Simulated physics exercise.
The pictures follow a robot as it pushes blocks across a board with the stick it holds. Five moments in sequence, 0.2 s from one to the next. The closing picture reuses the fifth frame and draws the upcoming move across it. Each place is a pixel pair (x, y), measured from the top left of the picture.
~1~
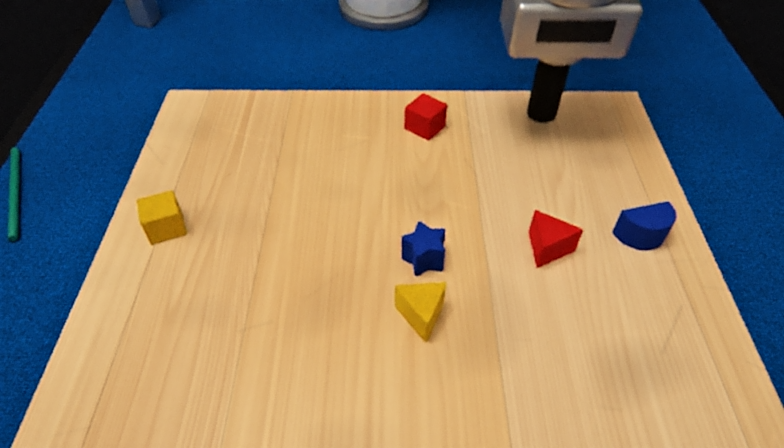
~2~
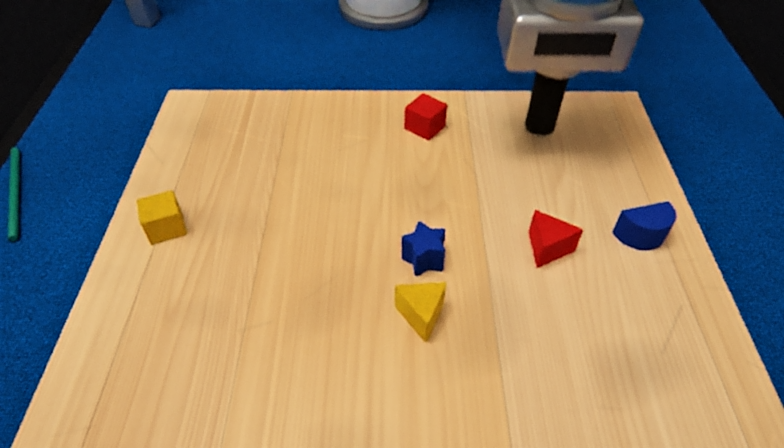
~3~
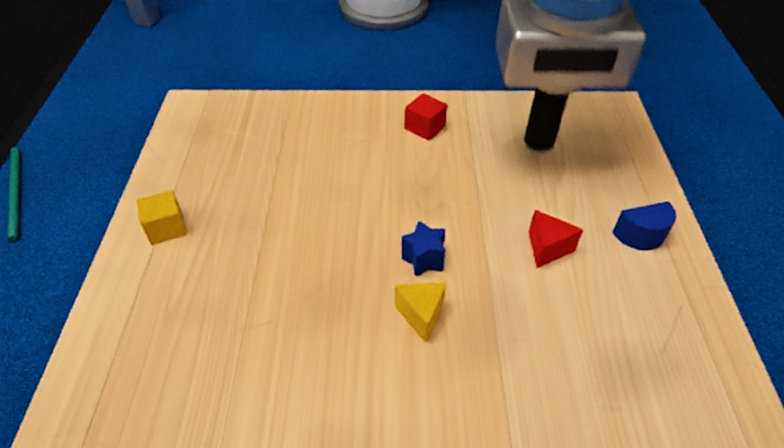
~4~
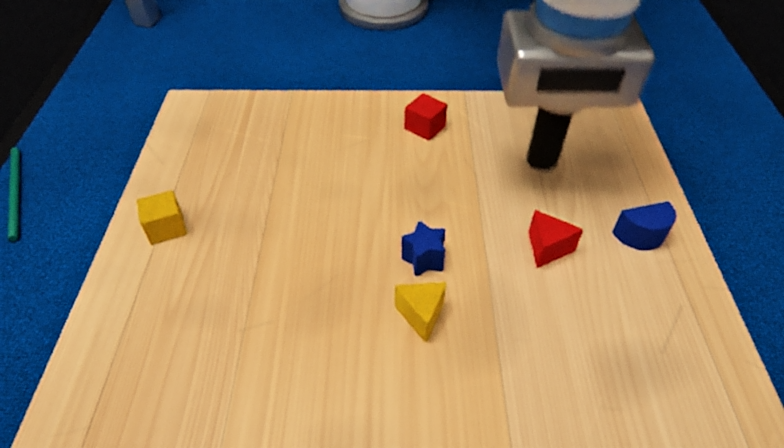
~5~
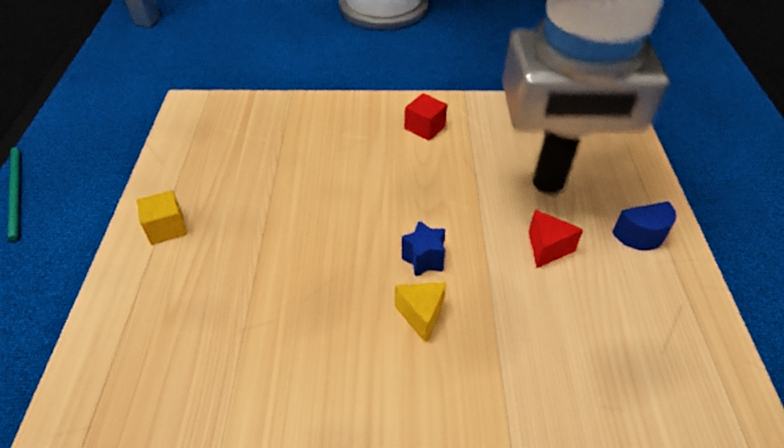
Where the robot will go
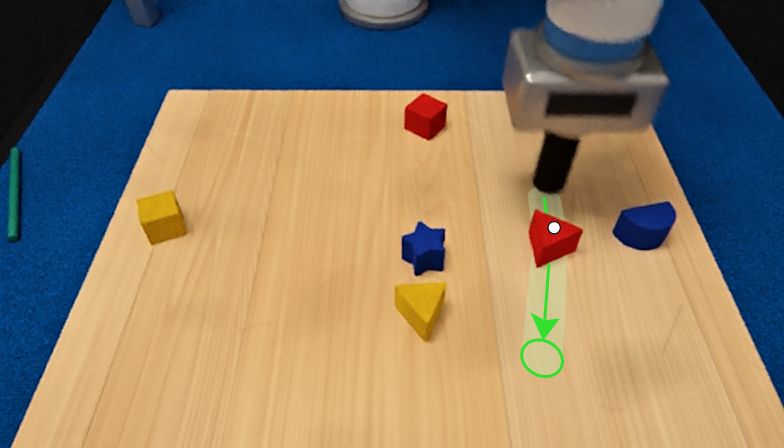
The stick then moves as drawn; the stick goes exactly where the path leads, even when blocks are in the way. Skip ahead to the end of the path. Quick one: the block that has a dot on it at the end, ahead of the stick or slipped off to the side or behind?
Still in front.
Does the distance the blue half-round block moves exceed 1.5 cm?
Final answer: No.
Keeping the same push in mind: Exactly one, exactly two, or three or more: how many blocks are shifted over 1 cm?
Moved: Just one.
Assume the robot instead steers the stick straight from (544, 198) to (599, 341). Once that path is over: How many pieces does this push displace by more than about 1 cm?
Only one of them.
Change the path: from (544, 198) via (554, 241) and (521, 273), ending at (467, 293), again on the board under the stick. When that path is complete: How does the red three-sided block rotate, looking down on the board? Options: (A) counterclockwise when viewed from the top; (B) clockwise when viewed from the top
A (counterclockwise when viewed from the top)
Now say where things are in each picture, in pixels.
The first frame shows tip of the stick (541, 114), middles of tops, red three-sided block (554, 228), blue half-round block (653, 215).
The second frame shows stick (540, 127), nothing pushed.
The third frame shows stick (539, 142), nothing pushed.
The fourth frame shows stick (542, 161), nothing pushed.
The fifth frame shows stick (549, 183), red three-sided block (554, 228), blue half-round block (653, 215).
The line goes from (544, 198) by way of (549, 244) and (546, 297) to (542, 358); the dot is on the red three-sided block.
The first path, step by step. One third of the way, stick (554, 230); red three-sided block (554, 248), turned 15° anticlockwise.
Two thirds of the way, stick (552, 283); red three-sided block (552, 305), turned 15° anticlockwise.
At the end, stick (548, 344); red three-sided block (547, 373), turned 15° anticlockwise; blue half-round block unmoved.
